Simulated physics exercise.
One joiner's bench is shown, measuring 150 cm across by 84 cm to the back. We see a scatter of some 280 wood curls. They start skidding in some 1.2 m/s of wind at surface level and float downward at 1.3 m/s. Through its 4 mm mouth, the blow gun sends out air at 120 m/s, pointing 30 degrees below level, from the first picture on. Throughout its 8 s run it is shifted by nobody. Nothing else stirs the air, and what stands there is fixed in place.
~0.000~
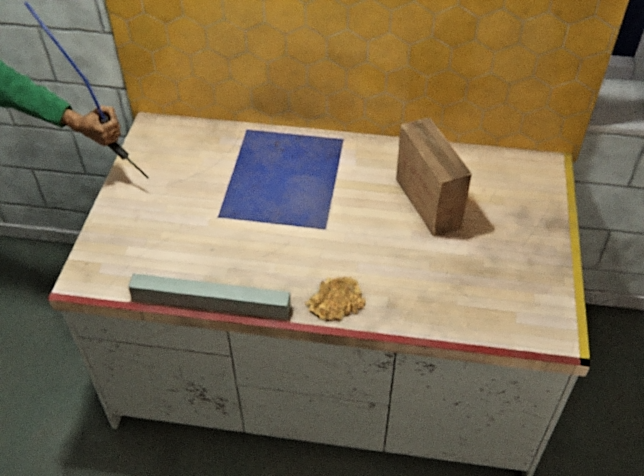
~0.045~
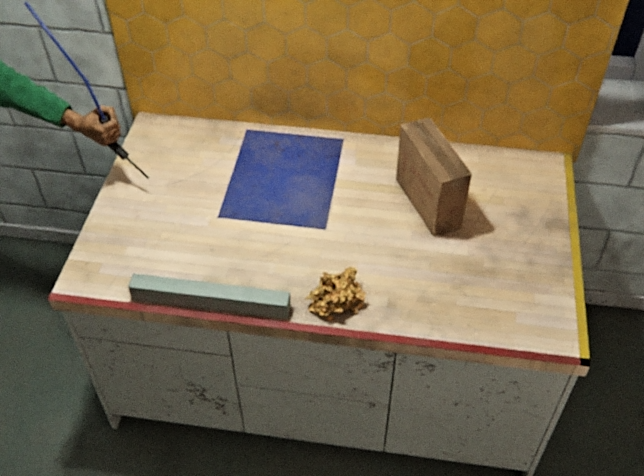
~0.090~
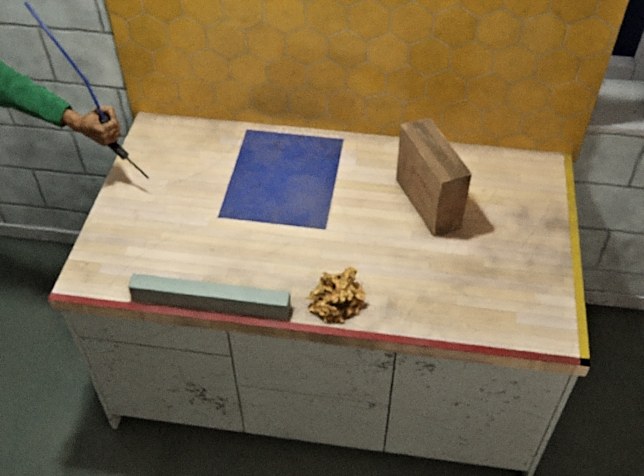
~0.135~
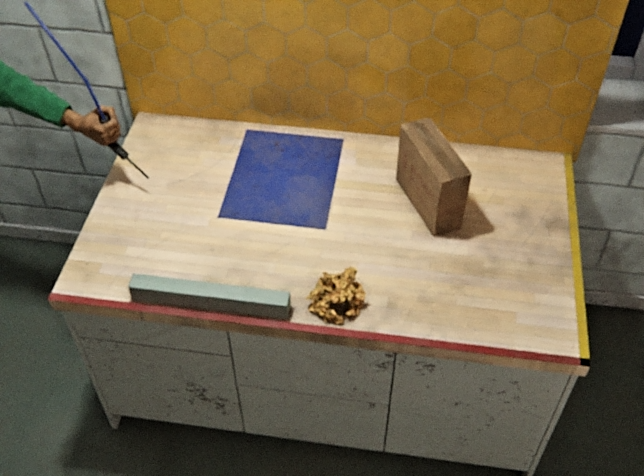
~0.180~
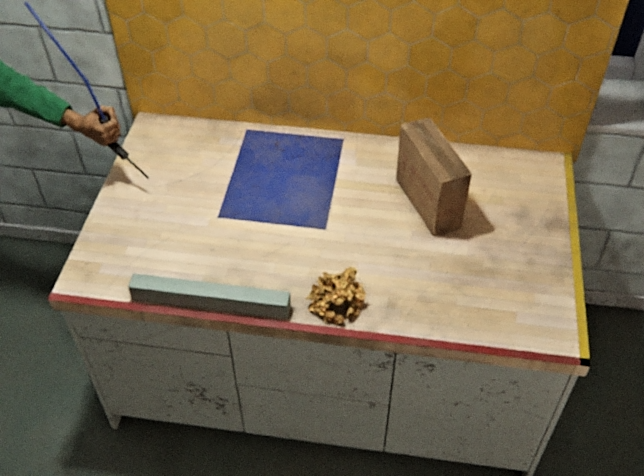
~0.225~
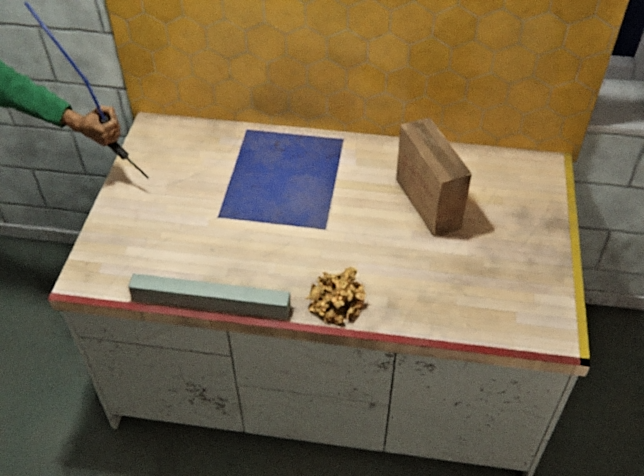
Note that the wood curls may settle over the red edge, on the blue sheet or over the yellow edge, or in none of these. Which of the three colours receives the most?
The red place collects the most.
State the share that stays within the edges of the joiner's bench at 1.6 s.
Near 4 per cent, more or less.
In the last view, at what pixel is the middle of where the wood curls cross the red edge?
Roughly at pixel (403, 344).
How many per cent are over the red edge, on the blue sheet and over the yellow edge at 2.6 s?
I'd say around 100 per cent at red, 0 per cent at blue, 0 per cent at yellow.
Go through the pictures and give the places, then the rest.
In the first picture, the middle of the wood curls is near (337, 299), none has stirred yet and the mouth of the blow gun is at (149, 178).
In the second picture, the middle of the wood curls is near (337, 294), none has stirred yet, the yellow edge is centred on (580, 248), the blue sheet is centred on (284, 177) and the red edge is centred on (309, 332).
In the third picture, the middle of the wood curls is near (337, 294), none has stirred yet, the top of a plank is at (209, 289) and the top of a box is at (435, 148).
In the fourth picture, the middle of the wood curls is near (337, 294) and about 1 % have left their places.
In the fifth picture, the middle of the wood curls is near (337, 294), the farthest in sight from the blow gun is at (357, 312) and about 5 % have left their places.
In the sixth picture, the middle of the wood curls is near (337, 294), the farthest in sight from the blow gun is at (357, 312) and about 5 % have left their places.
After 1.6 s the count stands so, 0 % are over the yellow edge, 0 % on the blue sheet and 96 % over the red edge.
After 2.6 s the count stands so, 0 % are over the yellow edge, 0 % on the blue sheet and 97 % over the red edge.
After 4.4 s the count stands so, 0 % are over the yellow edge, 0 % on the blue sheet and 97 % over the red edge.
After 8.0 s, at the end, 0 % are over the yellow edge, 0 % on the blue sheet and 98 % over the red edge.
